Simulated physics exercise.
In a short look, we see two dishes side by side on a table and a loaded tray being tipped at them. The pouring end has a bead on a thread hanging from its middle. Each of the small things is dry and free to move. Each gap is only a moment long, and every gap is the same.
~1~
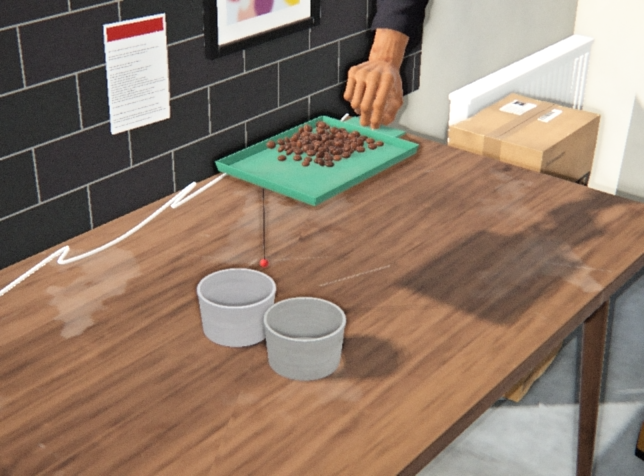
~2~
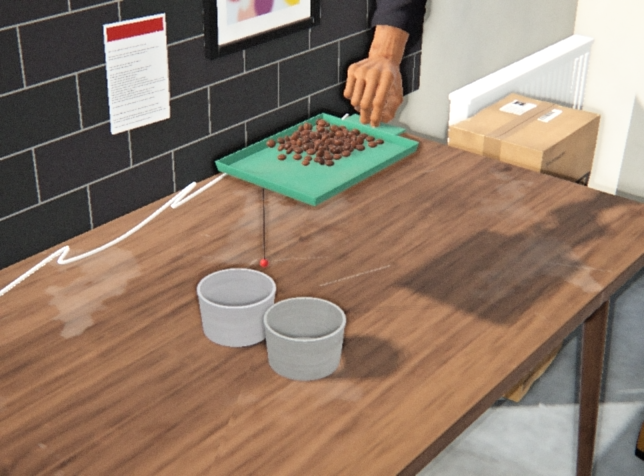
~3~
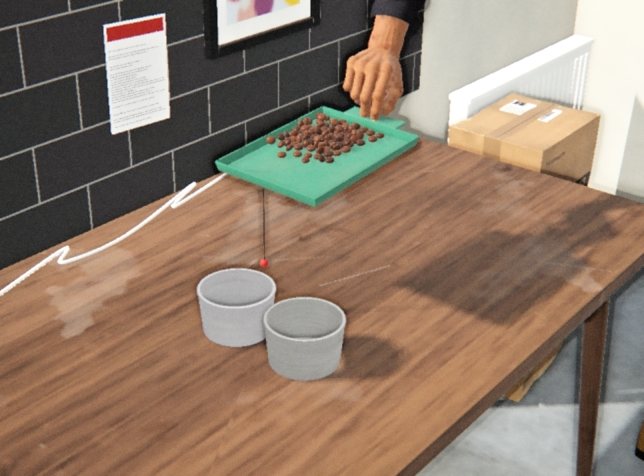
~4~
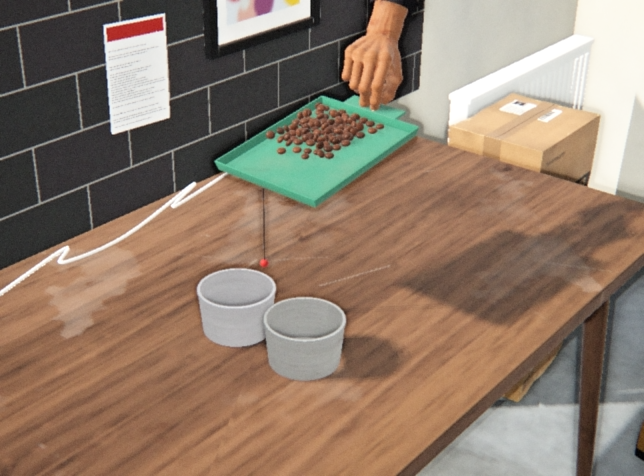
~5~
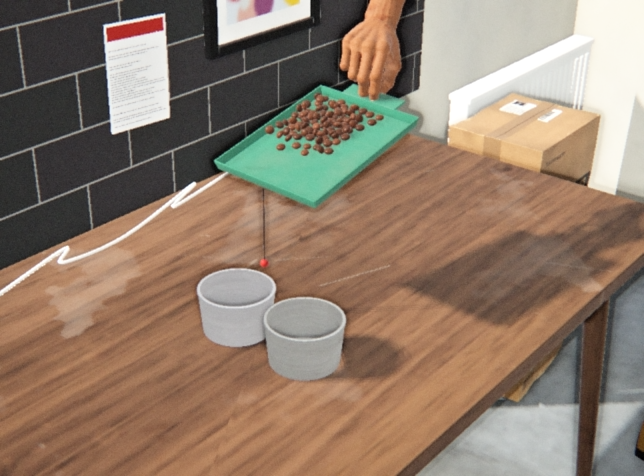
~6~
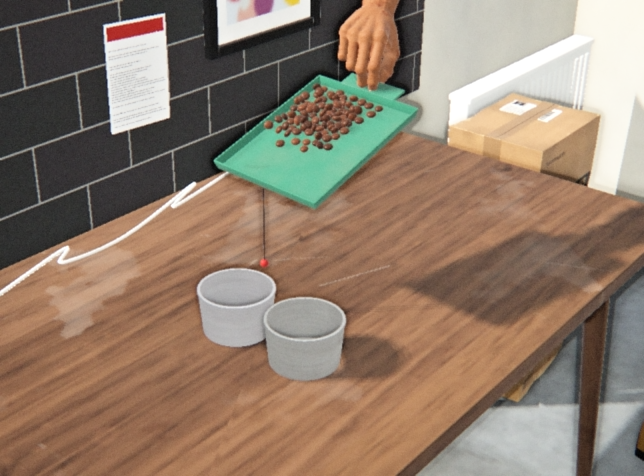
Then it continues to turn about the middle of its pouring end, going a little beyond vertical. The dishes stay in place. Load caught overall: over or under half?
Over.
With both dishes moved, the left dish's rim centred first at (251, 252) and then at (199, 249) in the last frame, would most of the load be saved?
With the first shift the pair saves less than a half; with the second, less than a half.
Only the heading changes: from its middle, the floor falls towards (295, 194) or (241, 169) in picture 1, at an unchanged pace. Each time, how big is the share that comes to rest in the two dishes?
70 and 10 per cent, in that order.
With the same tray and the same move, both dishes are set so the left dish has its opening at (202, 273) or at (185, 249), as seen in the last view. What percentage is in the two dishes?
I'd expect some 80 percent, and then some 30 percent.
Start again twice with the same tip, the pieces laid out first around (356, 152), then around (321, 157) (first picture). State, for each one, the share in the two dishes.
Estimates in order: 70 percent, 70 percent.
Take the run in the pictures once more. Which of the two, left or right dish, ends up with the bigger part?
Result: The left of the two takes it.
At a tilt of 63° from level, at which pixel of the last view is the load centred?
The load is centred around (273, 191).
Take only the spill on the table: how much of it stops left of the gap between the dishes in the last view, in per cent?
It comes out at roughly 60 percent.
Just after the last frame, tray tipped steeply; roughly two thirds on the tray; just a few in the right dish; just a few in the left dish; just a few outside both; roughly a third in the air.
A moment on, tray tipped past a quarter turn; about a tenth on the tray; roughly a quarter in the right dish; roughly a third in the left dish; roughly a quarter outside both; roughly a quarter in the air.
Further on, tray tipped past a quarter turn; roughly a quarter in the right dish; roughly half in the left dish; roughly a third outside both.
When it is over, tray tipped past a quarter turn; roughly a quarter in the right dish; roughly half in the left dish; roughly a third outside both.
